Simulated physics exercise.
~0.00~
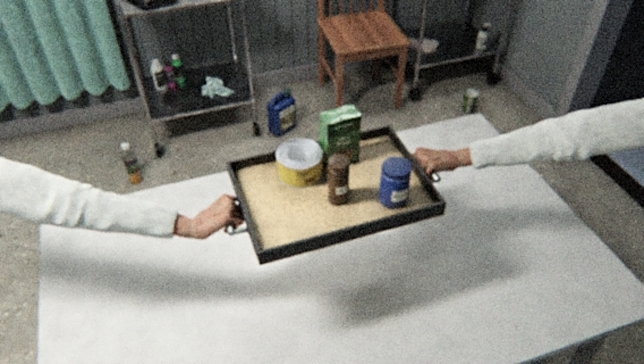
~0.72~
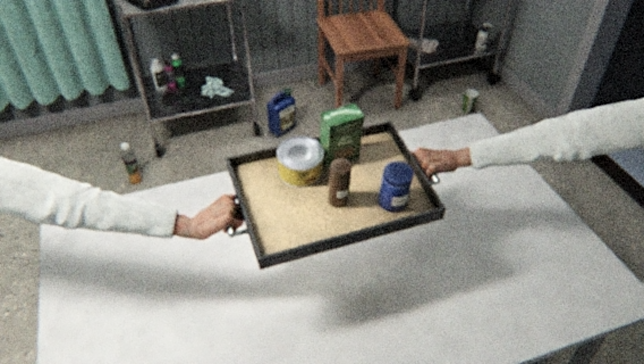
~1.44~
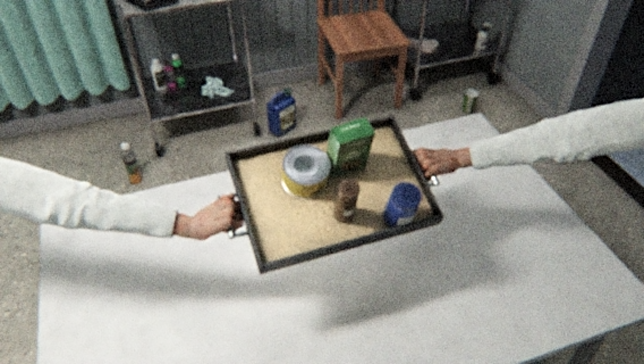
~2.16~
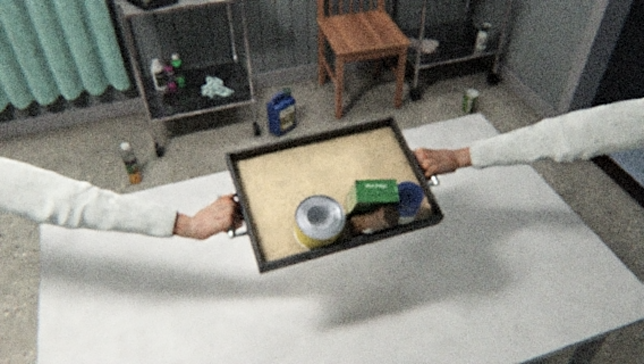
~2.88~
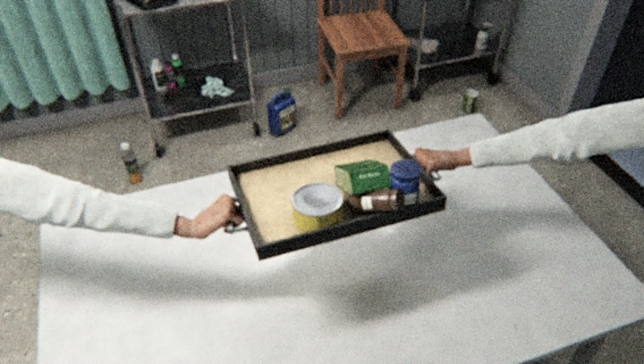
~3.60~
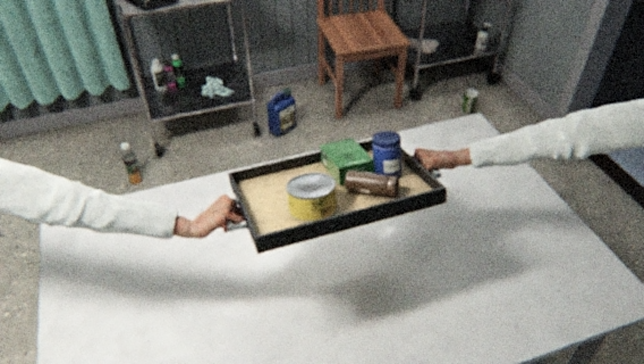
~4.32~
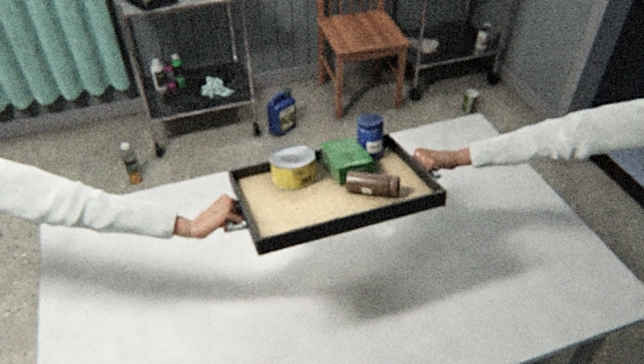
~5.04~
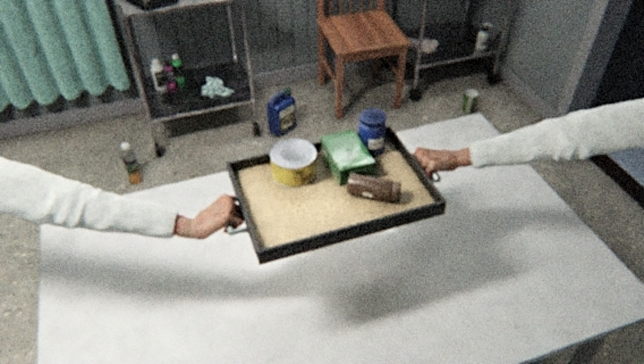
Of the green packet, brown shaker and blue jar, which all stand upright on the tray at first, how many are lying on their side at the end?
Two of them end up lying on their side, the green packet and the brown shaker.
